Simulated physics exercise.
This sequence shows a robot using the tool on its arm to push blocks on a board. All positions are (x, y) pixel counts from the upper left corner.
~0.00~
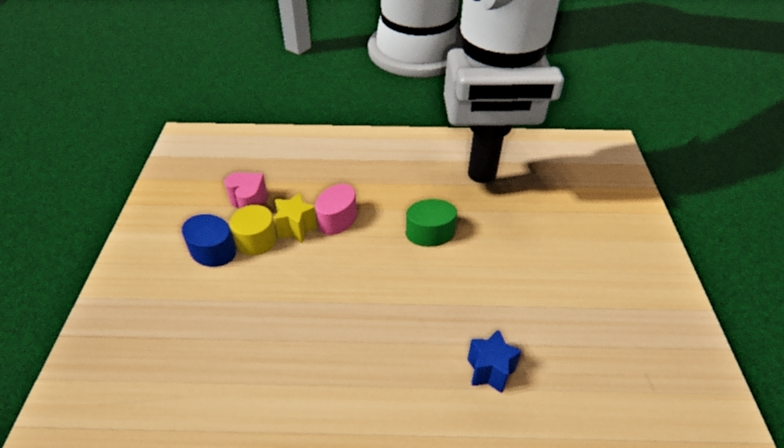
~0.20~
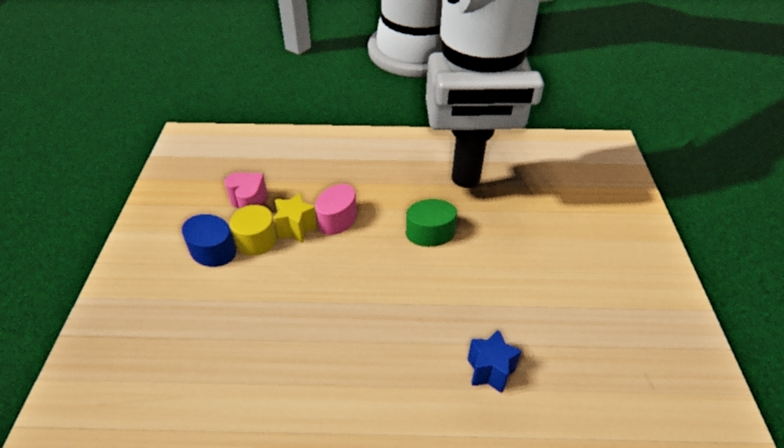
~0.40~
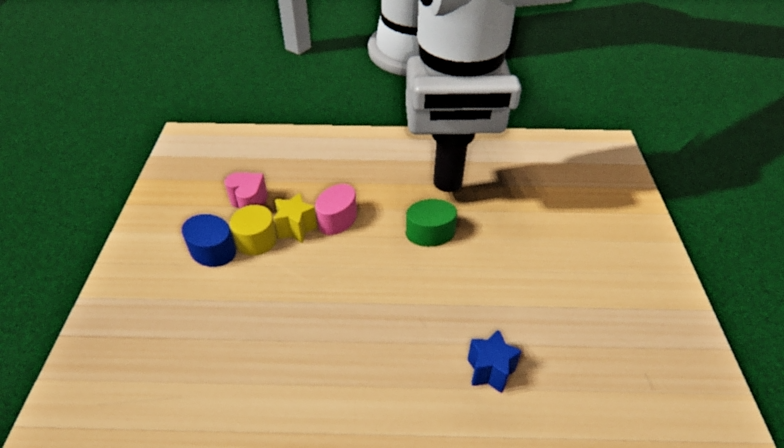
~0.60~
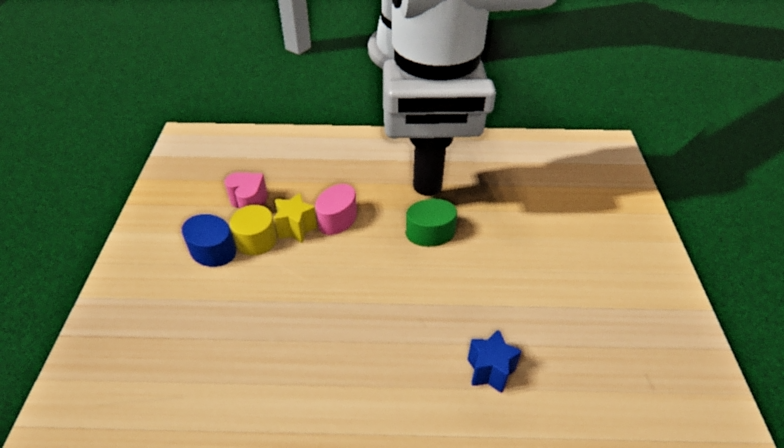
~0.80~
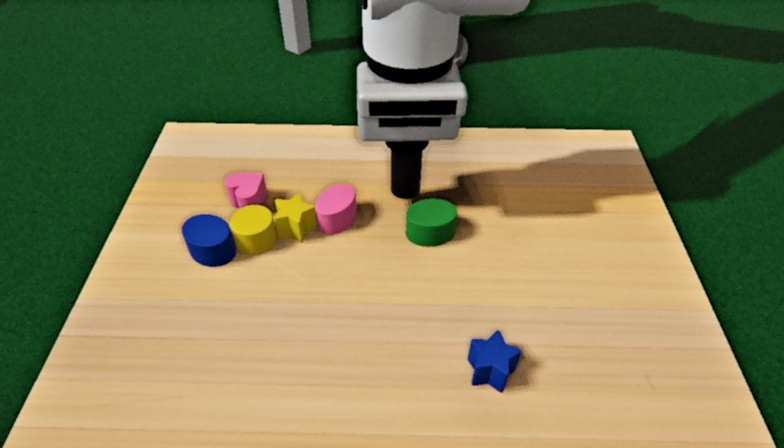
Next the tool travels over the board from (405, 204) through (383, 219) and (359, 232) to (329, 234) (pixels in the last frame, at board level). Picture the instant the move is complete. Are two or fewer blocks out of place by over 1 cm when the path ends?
I expect so.
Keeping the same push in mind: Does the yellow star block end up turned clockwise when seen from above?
No, that is not what happens.
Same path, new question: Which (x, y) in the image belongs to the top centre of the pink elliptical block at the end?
It should be at about (317, 191).
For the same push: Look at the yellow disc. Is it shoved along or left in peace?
Here the yellow disc stays on its spot.
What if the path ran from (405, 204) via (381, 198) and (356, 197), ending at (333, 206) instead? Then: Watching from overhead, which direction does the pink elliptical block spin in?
Direction: Anticlockwise.
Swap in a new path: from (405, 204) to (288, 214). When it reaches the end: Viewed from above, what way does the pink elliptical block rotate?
Viewed from above, counterclockwise.
On the path given first. Halfway along, tool (371, 212); nothing pushed yet.
At the end, tool (327, 219); yellow disc in place; yellow star block (280, 199), turned 55° anticlockwise; pink elliptical block (317, 191), turned 55° clockwise; green elliptical block in place.
